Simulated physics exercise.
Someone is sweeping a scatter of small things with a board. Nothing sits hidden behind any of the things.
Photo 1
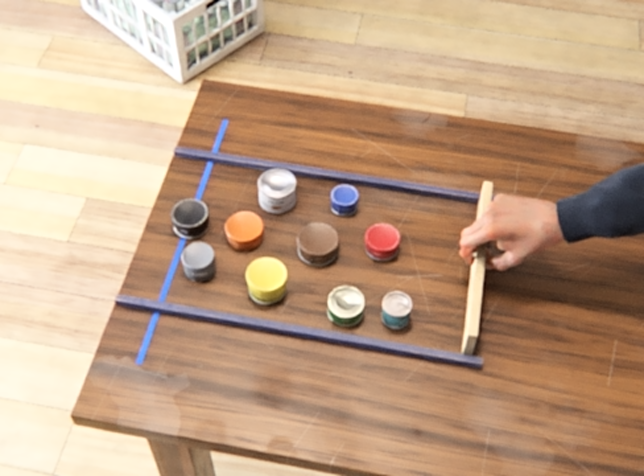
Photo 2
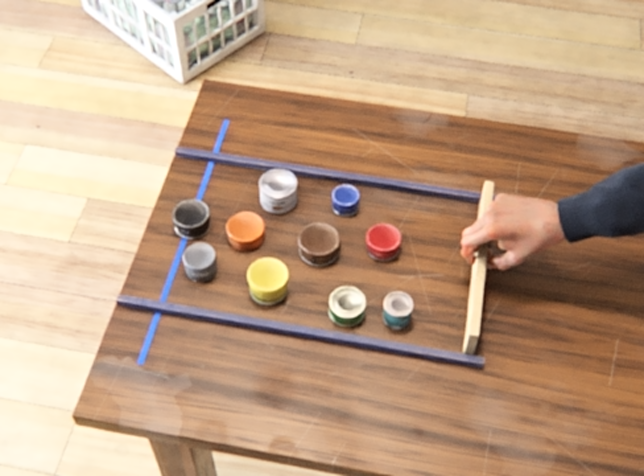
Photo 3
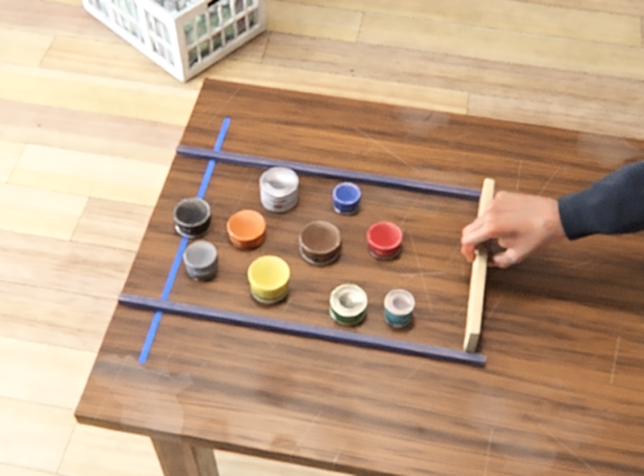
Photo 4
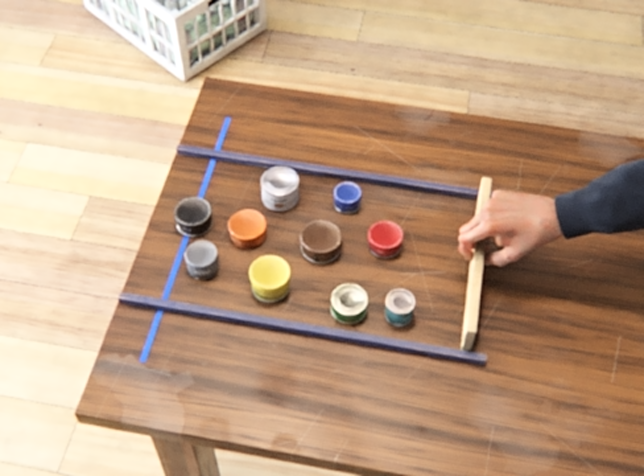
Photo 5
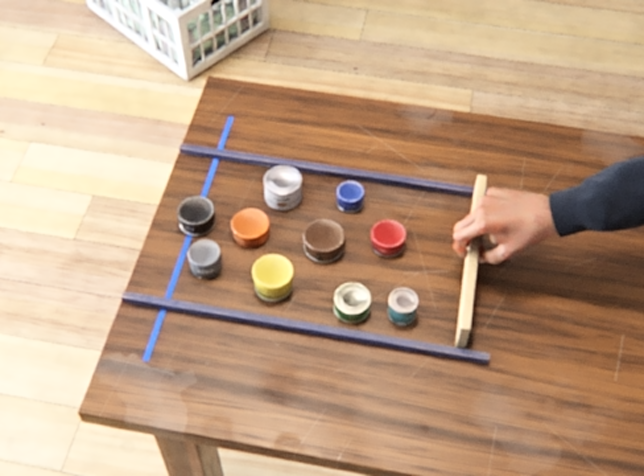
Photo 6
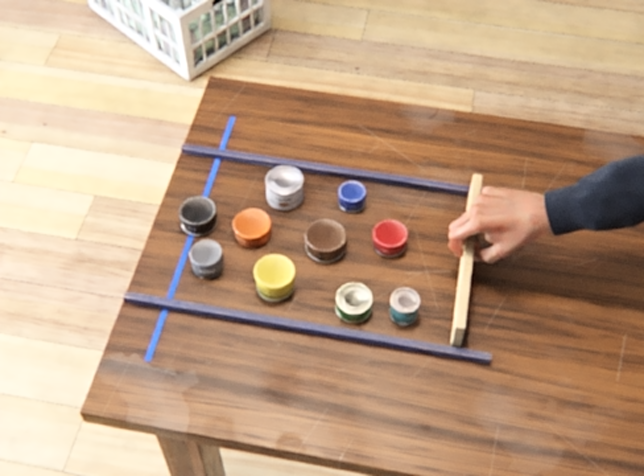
A wooden board held upright by a hand at the right shifts slightly left between two dark blue strips, while the small colourful tubs and tins scattered on the wooden table stay in place around and beyond the blue tape.
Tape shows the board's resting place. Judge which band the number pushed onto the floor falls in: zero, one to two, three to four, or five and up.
So in the end, three or four bits get shoved clean off.
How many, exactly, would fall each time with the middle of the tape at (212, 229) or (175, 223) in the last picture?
First try 2, second try 5.
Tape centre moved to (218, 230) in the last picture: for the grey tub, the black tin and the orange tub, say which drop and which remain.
Grey tub goes off, black tin goes off, orange tub stays put.
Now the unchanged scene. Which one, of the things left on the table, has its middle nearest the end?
Answer: The yellow tin.
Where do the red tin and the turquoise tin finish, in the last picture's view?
(188, 193) and (167, 256), roughly.
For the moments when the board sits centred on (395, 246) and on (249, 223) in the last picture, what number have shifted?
The number moved is 3 and then 10.
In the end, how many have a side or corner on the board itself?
The number is 4.
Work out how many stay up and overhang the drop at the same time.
I'd say 1 of them.
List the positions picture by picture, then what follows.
The first picture shows black tin (191, 219); grey tub (199, 263); orange tub (245, 231); board (478, 265); tape (187, 229).
The second picture shows grey tub (200, 263); turquoise tin (397, 311).
The third picture shows orange tub (247, 230); brown tin (320, 243).
The fourth picture shows black tin (194, 217); red tin (385, 240).
The fifth picture shows grey tub (205, 260); blue tin (350, 197).
The sixth picture shows black tin (199, 216); grey tub (207, 260); orange tub (252, 228); board (467, 258); tape (195, 226).
Soon after, none off yet; black tin at rest near (199, 216); grey tub at rest near (207, 260); orange tub at rest near (252, 228).
After that, none off yet; black tin at rest near (199, 216); grey tub at rest near (207, 260); orange tub moving near (250, 227).
And then, none off yet; black tin displaced about its own width near (153, 213); grey tub displaced well along near (146, 254); orange tub displaced well along near (190, 205).
In the end, the number that fall off is three or four; gone, white tin, orange tub, grey tub and black tin.
